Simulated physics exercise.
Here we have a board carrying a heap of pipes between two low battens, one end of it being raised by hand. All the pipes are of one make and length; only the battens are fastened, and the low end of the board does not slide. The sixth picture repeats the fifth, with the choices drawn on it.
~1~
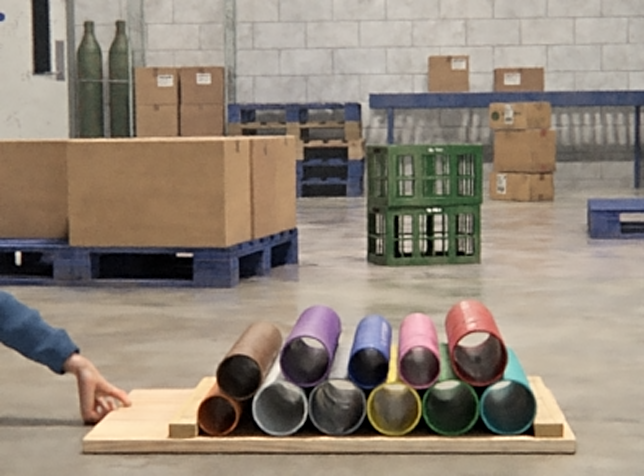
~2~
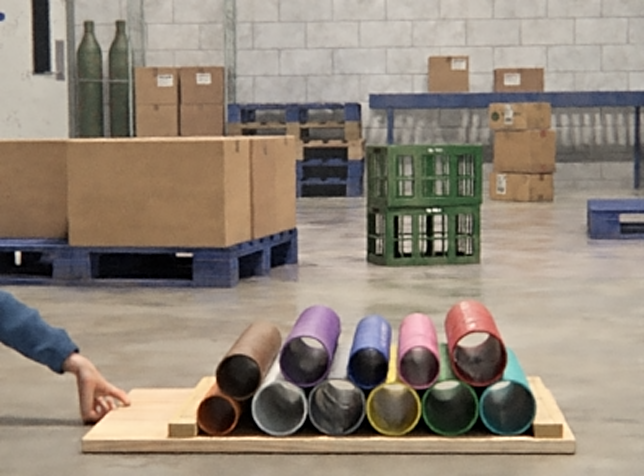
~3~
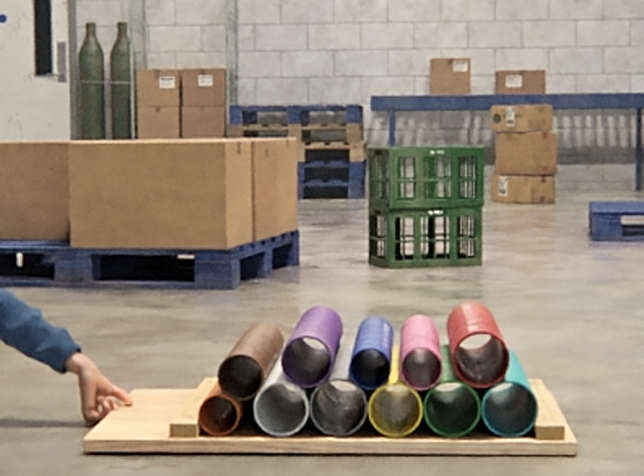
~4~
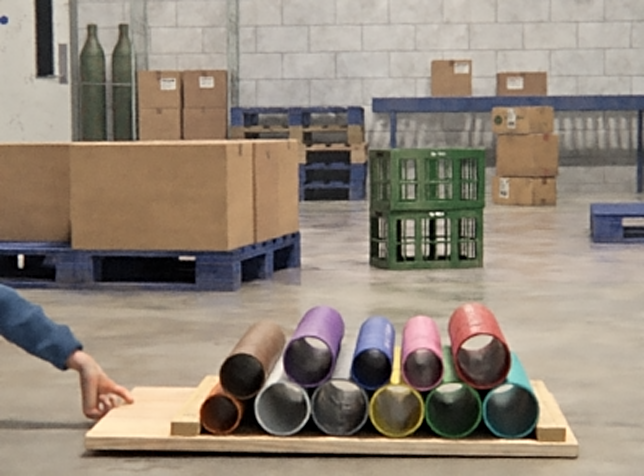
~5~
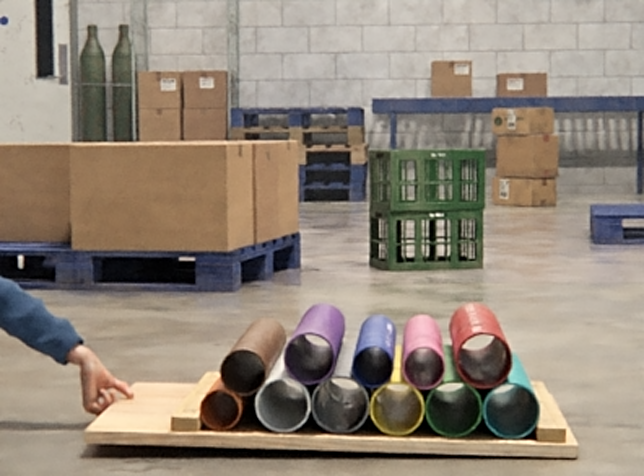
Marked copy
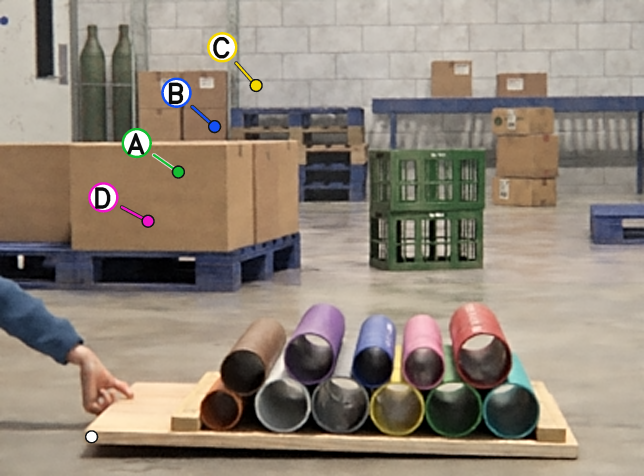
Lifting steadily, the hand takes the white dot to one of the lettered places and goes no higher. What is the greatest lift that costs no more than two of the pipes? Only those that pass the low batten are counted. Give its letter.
Up to D.
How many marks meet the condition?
The number is one.
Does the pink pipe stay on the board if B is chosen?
The pink pipe: No.
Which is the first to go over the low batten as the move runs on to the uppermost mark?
It is the red one.
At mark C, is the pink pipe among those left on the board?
No.
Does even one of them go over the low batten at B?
Yes.
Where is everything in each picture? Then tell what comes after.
White pipe (280, 408); grey pipe (337, 406); yellow pipe (394, 408), in the first frame.
Yellow pipe (394, 408); green pipe (450, 407), in the second frame.
Board (335, 412); orange pipe (219, 415); white pipe (281, 408); pink pipe (421, 368), in the third frame.
Board (336, 412); orange pipe (220, 413); white pipe (283, 407), in the fourth frame.
Board (336, 410); orange pipe (220, 409); white pipe (283, 404), in the fifth frame.
On the marked copy, A at (178, 172); B at (215, 127); C at (256, 86); D at (148, 221); the white dot at (92, 437).
Following D. Soon after the start, board at 17°.
Later, board at 28°.
In the end, board at 28°, none over the low batten.
As for the rest, A four over the low batten (red, blue, pink, purple); B eleven over the low batten; C eleven over the low batten.
